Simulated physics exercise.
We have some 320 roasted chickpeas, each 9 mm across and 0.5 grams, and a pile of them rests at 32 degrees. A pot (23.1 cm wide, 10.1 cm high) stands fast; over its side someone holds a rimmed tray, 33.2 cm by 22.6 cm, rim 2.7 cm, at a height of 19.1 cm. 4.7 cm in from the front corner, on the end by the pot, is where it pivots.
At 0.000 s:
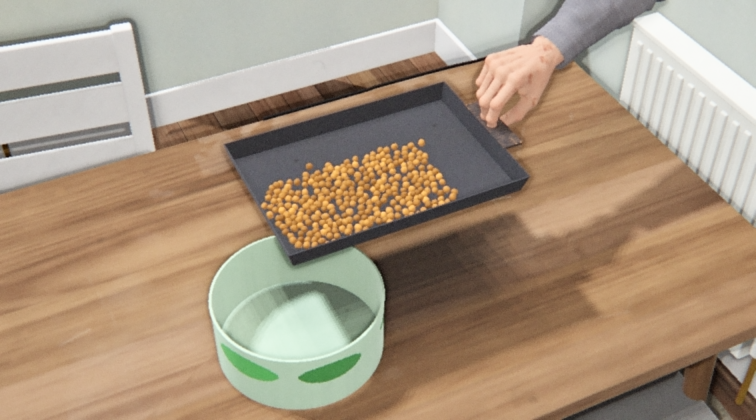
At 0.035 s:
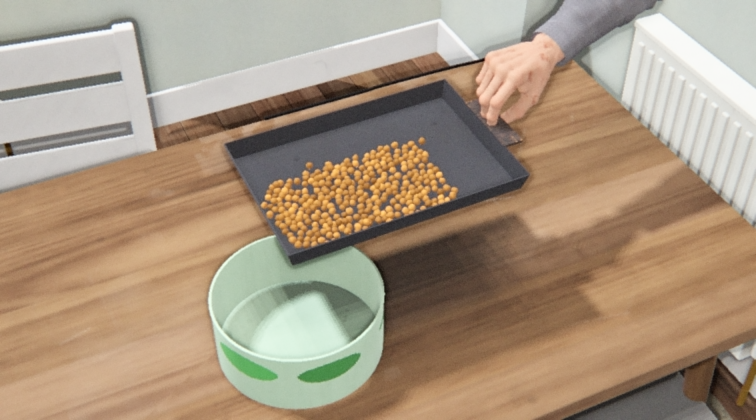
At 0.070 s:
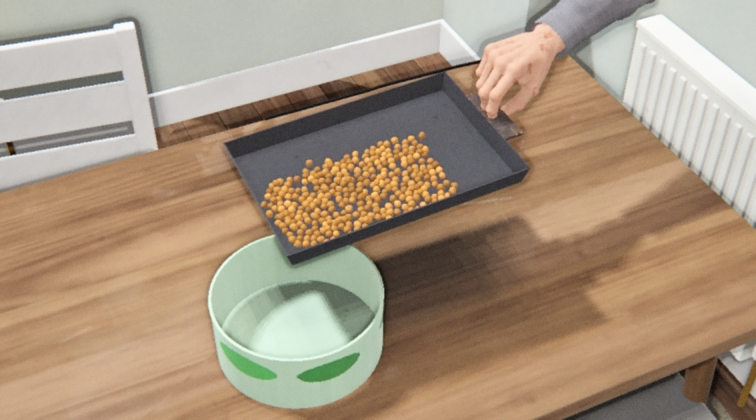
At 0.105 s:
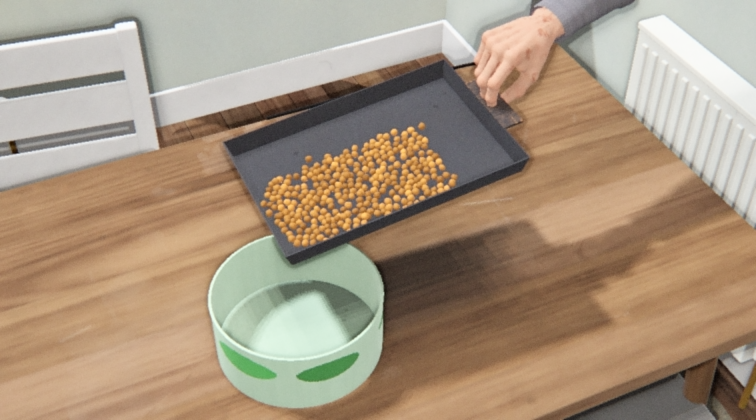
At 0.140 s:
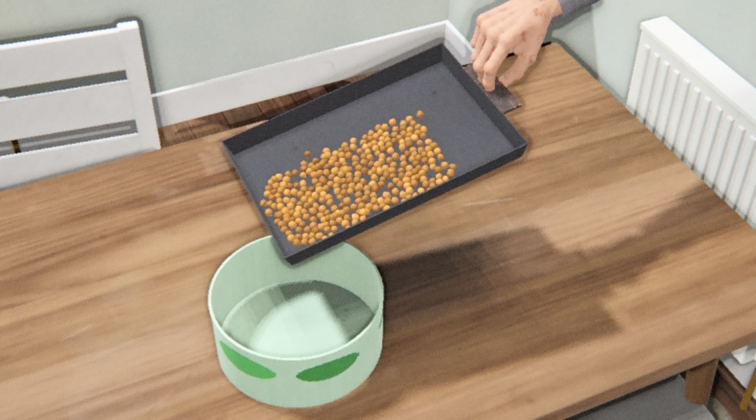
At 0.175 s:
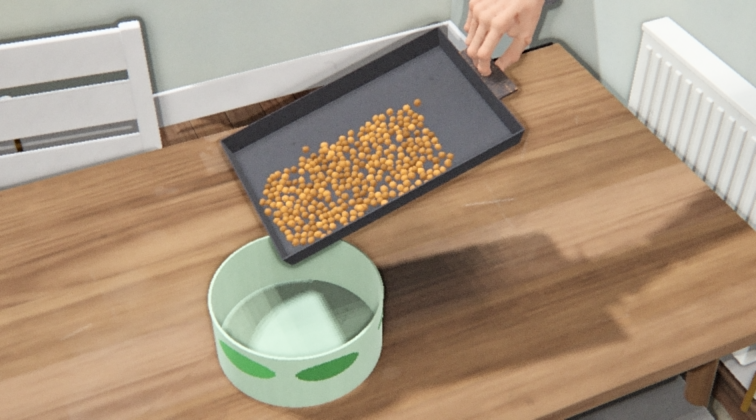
On a wooden table, a hand lifts one end of a dark tray of chickpeas.
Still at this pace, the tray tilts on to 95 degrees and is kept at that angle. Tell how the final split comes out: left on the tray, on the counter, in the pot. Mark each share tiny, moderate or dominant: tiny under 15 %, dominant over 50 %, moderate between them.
Left on the tray: Tiny, counter: Moderate, pot: Dominant.
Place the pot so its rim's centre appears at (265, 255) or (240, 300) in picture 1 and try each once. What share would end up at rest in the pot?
In order, about 55 and about 95 per cent.
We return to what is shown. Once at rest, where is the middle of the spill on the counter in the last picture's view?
(148, 336), roughly.
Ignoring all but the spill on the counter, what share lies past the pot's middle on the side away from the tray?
Some 100 per cent.
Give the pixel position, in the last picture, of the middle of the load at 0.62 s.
Approx. (265, 209).
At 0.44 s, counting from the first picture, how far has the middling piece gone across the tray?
It has moved some 4 cm from its start.
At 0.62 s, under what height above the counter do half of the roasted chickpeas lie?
I'd say near 24 cm.
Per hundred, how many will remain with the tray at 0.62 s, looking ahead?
Roughly 100 per cent.
Then, at 0.44 s, tilt 56 degrees; the tray holds 100 %, the pot 0 %.
After 0.62 s, tilt 83 degrees; the tray holds 100 %, the pot 0 %.
After 0.91 s, tilt 95 degrees; the tray holds 10 %, the pot 50 %.
At rest (1.7 s), tray 0 %, counter 35 %, pot 65 %.
